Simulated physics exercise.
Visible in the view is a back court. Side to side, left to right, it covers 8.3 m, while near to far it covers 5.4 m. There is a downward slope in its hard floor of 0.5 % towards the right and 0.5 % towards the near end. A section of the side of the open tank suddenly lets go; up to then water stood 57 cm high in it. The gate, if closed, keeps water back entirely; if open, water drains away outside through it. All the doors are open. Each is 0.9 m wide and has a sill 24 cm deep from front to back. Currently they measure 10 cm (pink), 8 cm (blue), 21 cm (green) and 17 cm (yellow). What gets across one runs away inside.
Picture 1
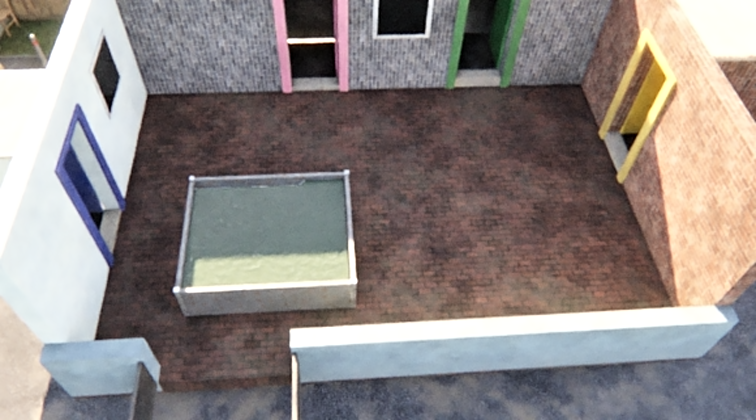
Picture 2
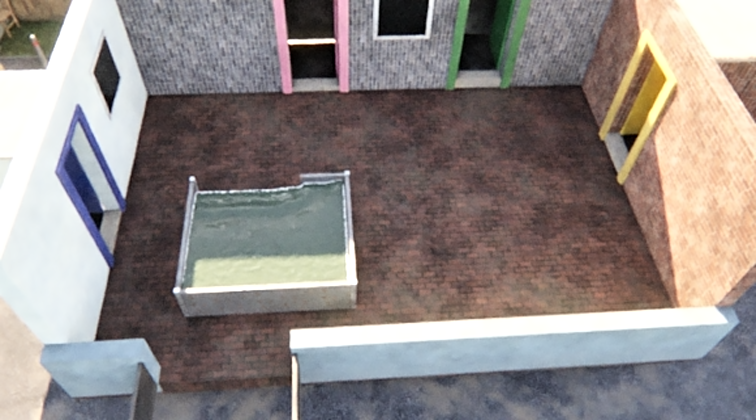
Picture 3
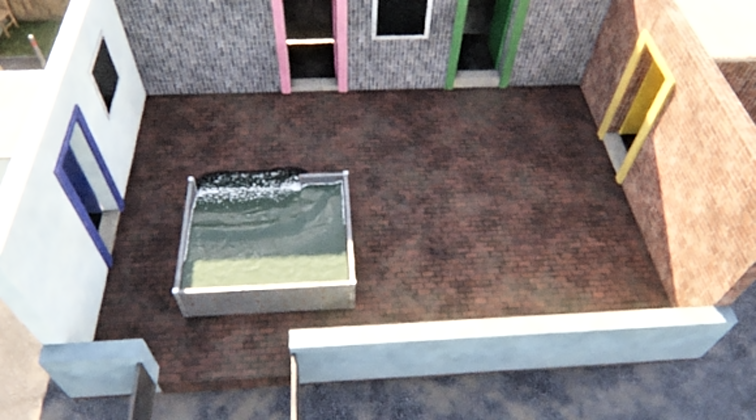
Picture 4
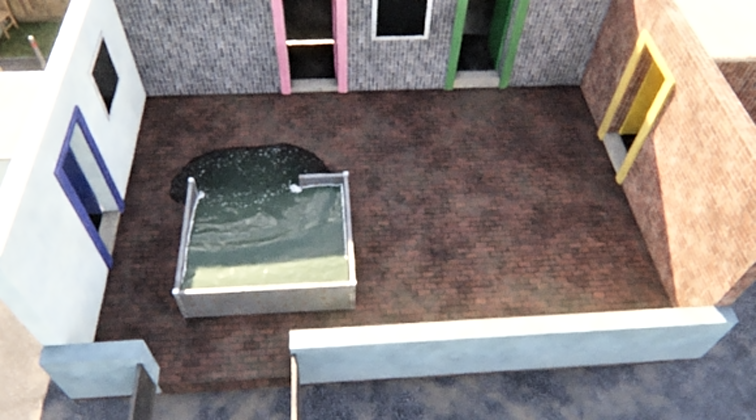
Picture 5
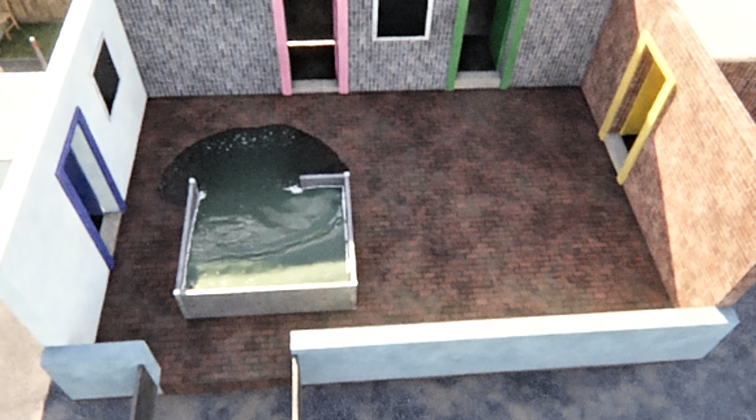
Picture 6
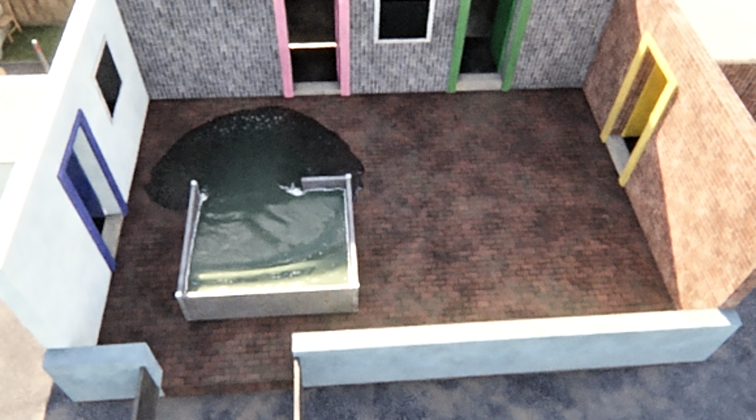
Water bursting through the far side of an open tank and spreading in a dark fan across a brick-paved back court.
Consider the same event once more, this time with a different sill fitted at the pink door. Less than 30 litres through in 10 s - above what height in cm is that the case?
Above about 17 cm.
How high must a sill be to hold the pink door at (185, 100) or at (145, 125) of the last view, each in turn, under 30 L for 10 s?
Roughly 23 and 24 cm.
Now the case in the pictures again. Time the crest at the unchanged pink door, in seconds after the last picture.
1.6 s.
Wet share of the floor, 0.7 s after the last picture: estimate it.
I'd say near 25 percent is wet.
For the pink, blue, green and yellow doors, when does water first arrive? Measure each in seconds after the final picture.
The pink door at 0.3 s, the blue door at 2.4 s, the green door at 1.8 s, the yellow door at 3.8 s.
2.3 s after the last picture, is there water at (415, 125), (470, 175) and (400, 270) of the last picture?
1: Awash; 2: Unwetted; 3: Unwetted.
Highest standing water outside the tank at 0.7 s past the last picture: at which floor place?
Check close to (238, 103).
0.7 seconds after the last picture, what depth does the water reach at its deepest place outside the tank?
Max depth: Around 34 cm.
Then, 0.7 s after the last picture water covers 25 % of the floor, deepest (34 cm) near (238, 103); 20 cm at the pink door, 7 litres in over its 10 cm sill.
Then, 2.3 s after the last picture water covers 30 % of the floor, deepest (30 cm) near (238, 103); 19 cm at the pink door, 84 litres in over its 10 cm sill.
Then, 9.3 s after the last picture water covers 90 % of the floor, deepest (14 cm) near (688, 338); 5 cm at the pink door, 119 litres in over its 10 cm sill.
At the pink door as built, the water peaked near 23 cm, 1.5 s after the last picture.
With a sill of 14.5 cm, 51 litres would have come in within the 10 s; with 20 cm, 12 litres. So under 30 litres takes about 17 cm.
